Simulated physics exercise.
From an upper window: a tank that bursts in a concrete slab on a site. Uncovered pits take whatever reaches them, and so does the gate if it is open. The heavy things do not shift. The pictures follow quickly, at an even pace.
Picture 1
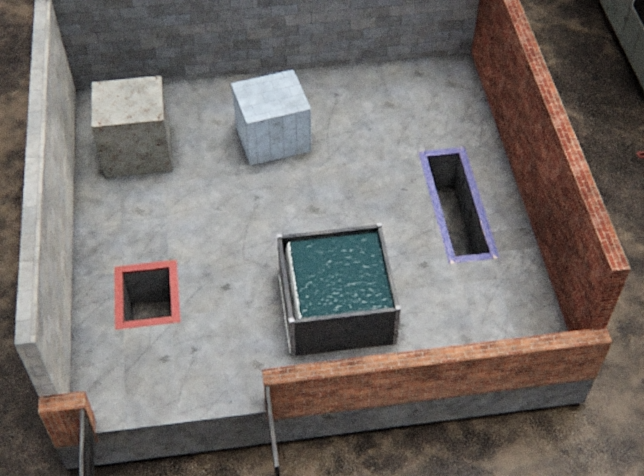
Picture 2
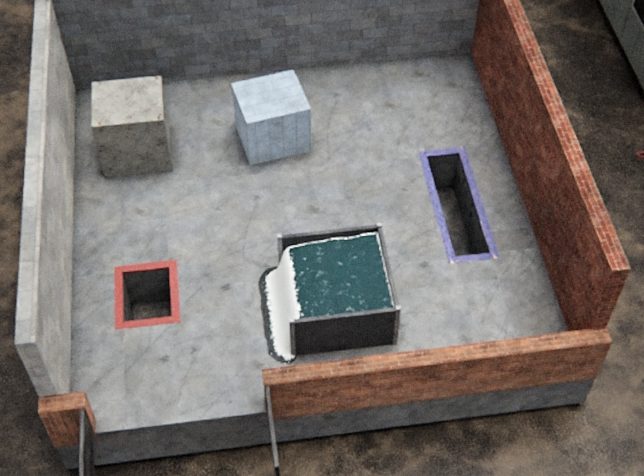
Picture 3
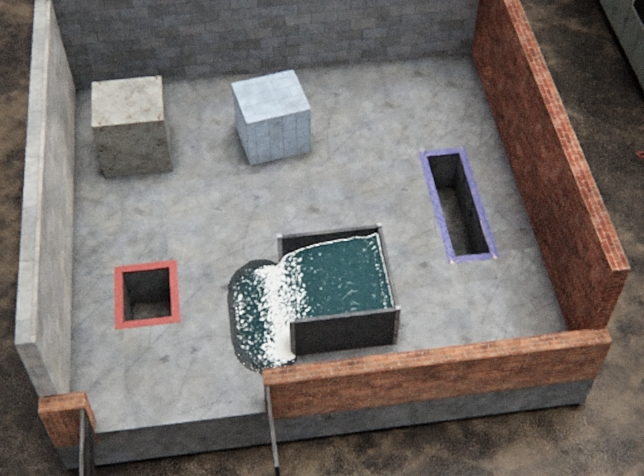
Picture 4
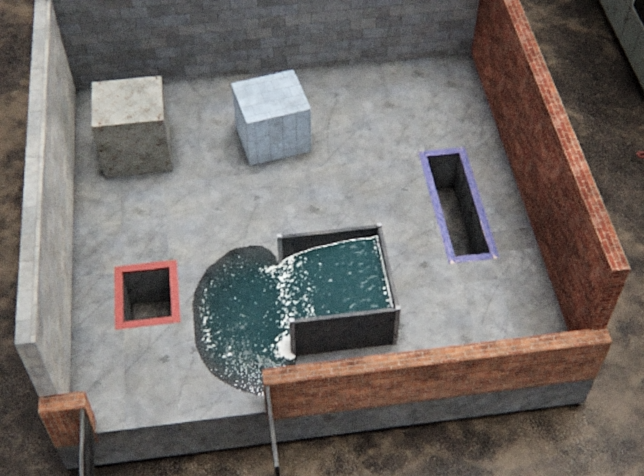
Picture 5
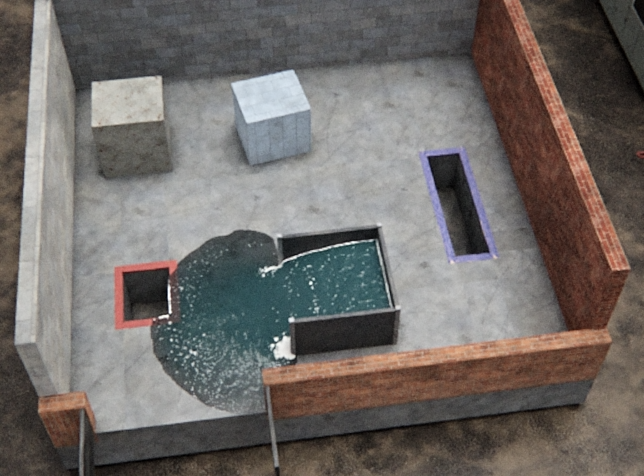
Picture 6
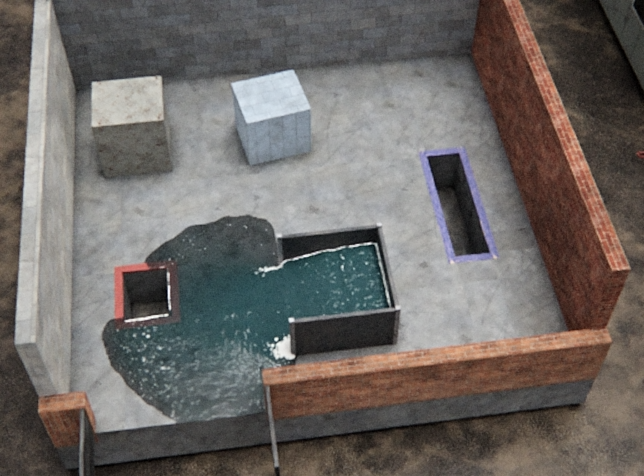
At first, an open tank of dark green water stands whole and still on a walled concrete slab. Its left side gives way and water pours out, foaming white, then fans leftward across the floor, reaching the red-edged pit and spreading around its near side while the tank's level drops.
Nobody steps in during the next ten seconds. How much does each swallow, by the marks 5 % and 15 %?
One by one: The gate takes over 15 %; the red pit takes over 15 %; the blue pit takes under 5 %.
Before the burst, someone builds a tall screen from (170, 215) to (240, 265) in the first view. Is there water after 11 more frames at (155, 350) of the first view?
Verdict: Under water.
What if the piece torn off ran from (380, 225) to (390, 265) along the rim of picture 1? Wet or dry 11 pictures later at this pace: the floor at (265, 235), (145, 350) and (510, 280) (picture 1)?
One after the other: Clear, no water, wet.
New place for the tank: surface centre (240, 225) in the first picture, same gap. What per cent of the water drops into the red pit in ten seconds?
Parts in a hundred: Red 55.
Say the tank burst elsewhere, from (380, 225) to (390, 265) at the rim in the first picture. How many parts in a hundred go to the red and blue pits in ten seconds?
Parts in a hundred: Red 2, blue 55.
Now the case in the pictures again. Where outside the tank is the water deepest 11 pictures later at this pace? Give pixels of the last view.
Roughly at (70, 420).
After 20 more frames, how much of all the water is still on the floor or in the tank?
Some 54 per cent.
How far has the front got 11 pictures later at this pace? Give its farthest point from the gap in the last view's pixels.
At about (75, 149).
A moment on, water covers 25 % of the floor; the gate 3 %, the red pit 12 %, the blue pit 0 %.
Next, water covers 30 % of the floor; the gate 10 %, the red pit 20 %, the blue pit 0 %.
Then, water covers 30 % of the floor; the gate 19 %, the red pit 26 %, the blue pit 0 %.
Later, water covers 45 % of the floor; the gate 25 %, the red pit 33 %, the blue pit 0 %.
In the end, water covers 50 % of the floor; the gate 29 %, the red pit 37 %, the blue pit 1 %.
